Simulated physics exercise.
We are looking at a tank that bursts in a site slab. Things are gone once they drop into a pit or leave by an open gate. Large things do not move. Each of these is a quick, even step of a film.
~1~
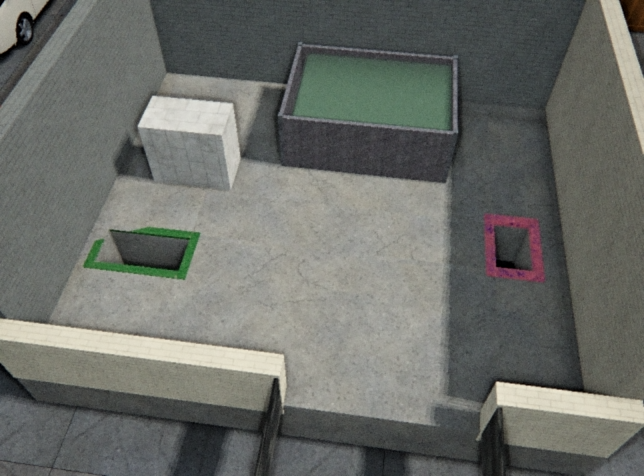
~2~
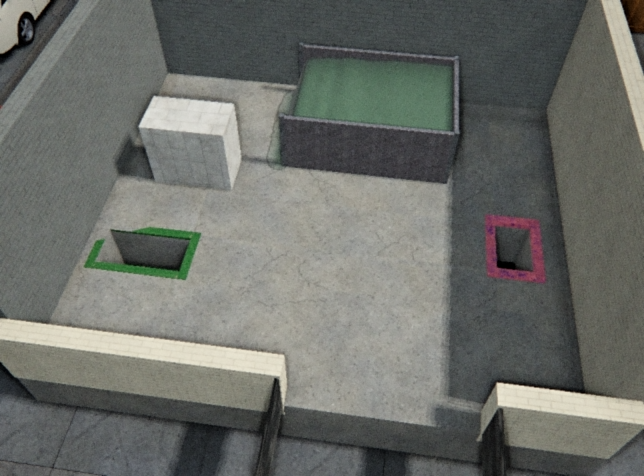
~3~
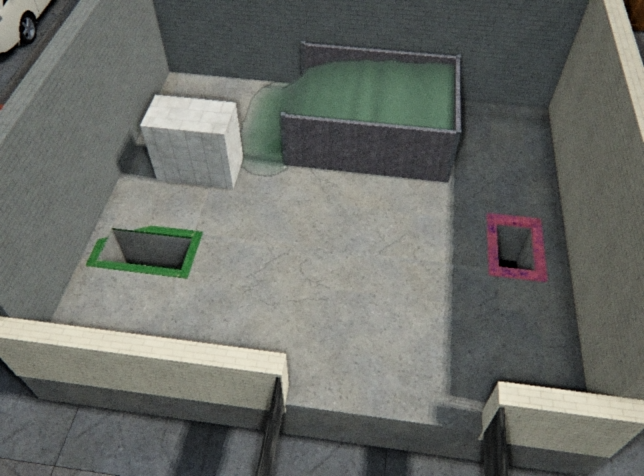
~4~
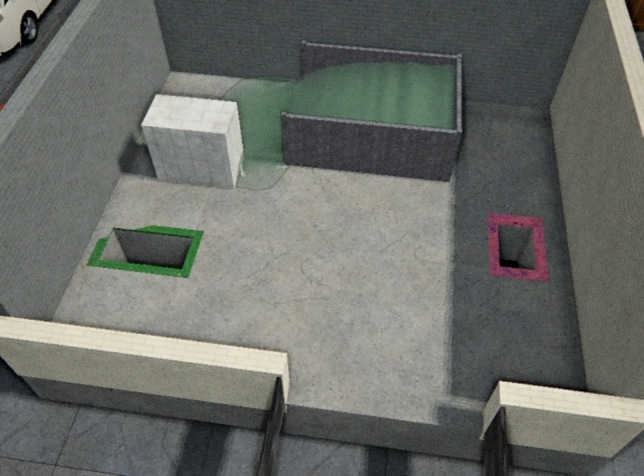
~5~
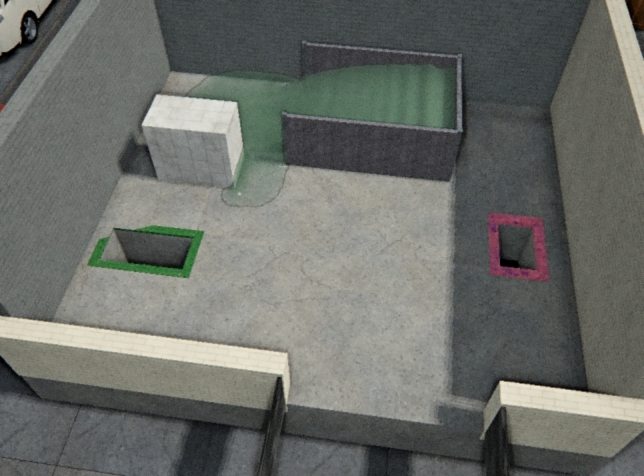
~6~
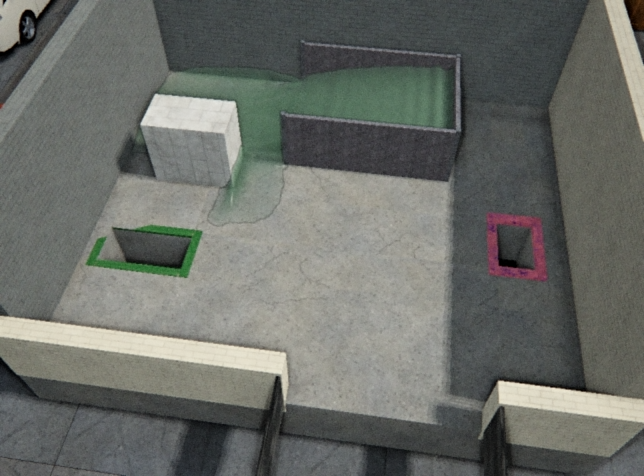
The clip opens on a dark tank of still green water in a walled yard, with a pale block to its left and two outlined pits. The tank's left side gives way and water pours out to the block, then spreads behind it and forward past its right side across the slab.
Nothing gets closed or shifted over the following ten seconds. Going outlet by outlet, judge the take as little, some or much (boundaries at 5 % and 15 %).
My judgement: The gate ends up with some, the green pit ends up with much, the pink pit ends up with little.
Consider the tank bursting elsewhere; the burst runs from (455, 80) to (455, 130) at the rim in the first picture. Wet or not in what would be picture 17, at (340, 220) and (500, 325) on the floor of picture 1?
Result, point by point: Unwetted; inundated.
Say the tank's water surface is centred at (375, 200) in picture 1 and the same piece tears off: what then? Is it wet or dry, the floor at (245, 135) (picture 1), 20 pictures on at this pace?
The answer is submerged.
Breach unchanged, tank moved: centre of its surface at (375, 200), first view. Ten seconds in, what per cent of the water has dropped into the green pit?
I'd put the green pit near 55 per cent of the whole.
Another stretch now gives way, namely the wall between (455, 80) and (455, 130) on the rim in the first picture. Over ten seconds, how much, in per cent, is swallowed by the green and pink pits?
Parts in a hundred: Green 6, pink 35.
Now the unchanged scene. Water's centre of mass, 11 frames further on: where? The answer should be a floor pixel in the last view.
I'd point to (258, 134).
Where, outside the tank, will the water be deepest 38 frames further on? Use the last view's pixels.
At about (38, 349).
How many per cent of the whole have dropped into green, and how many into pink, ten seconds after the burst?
Around 30 percent for the first, around 0 percent for the second.
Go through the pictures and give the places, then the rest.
The tank at (372, 90) is whole and still, in the first frame.
The front is at (281, 168), out from the gap at (295, 114), in the second frame.
The front is at (254, 169), out from the gap at (297, 114), in the third frame.
Water pours out at (298, 115) and has run to (239, 182), in the fourth frame.
The front is at a hidden place, out from the gap at (298, 116), in the fifth frame.
The front is at (133, 149), out from the gap at (297, 116), in the sixth frame.
A moment on, water covers 30 % of the floor; the gate 0 %, the green pit 0 %, the pink pit 0 %.
Next, water covers 45 % of the floor; the gate 0 %, the green pit 4 %, the pink pit 0 %.
Then, water covers 50 % of the floor; the gate 0 %, the green pit 13 %, the pink pit 0 %.
Later, water covers 70 % of the floor; the gate 4 %, the green pit 22 %, the pink pit 0 %.
In the end, water covers 85 % of the floor; the gate 9 %, the green pit 30 %, the pink pit 0 %.
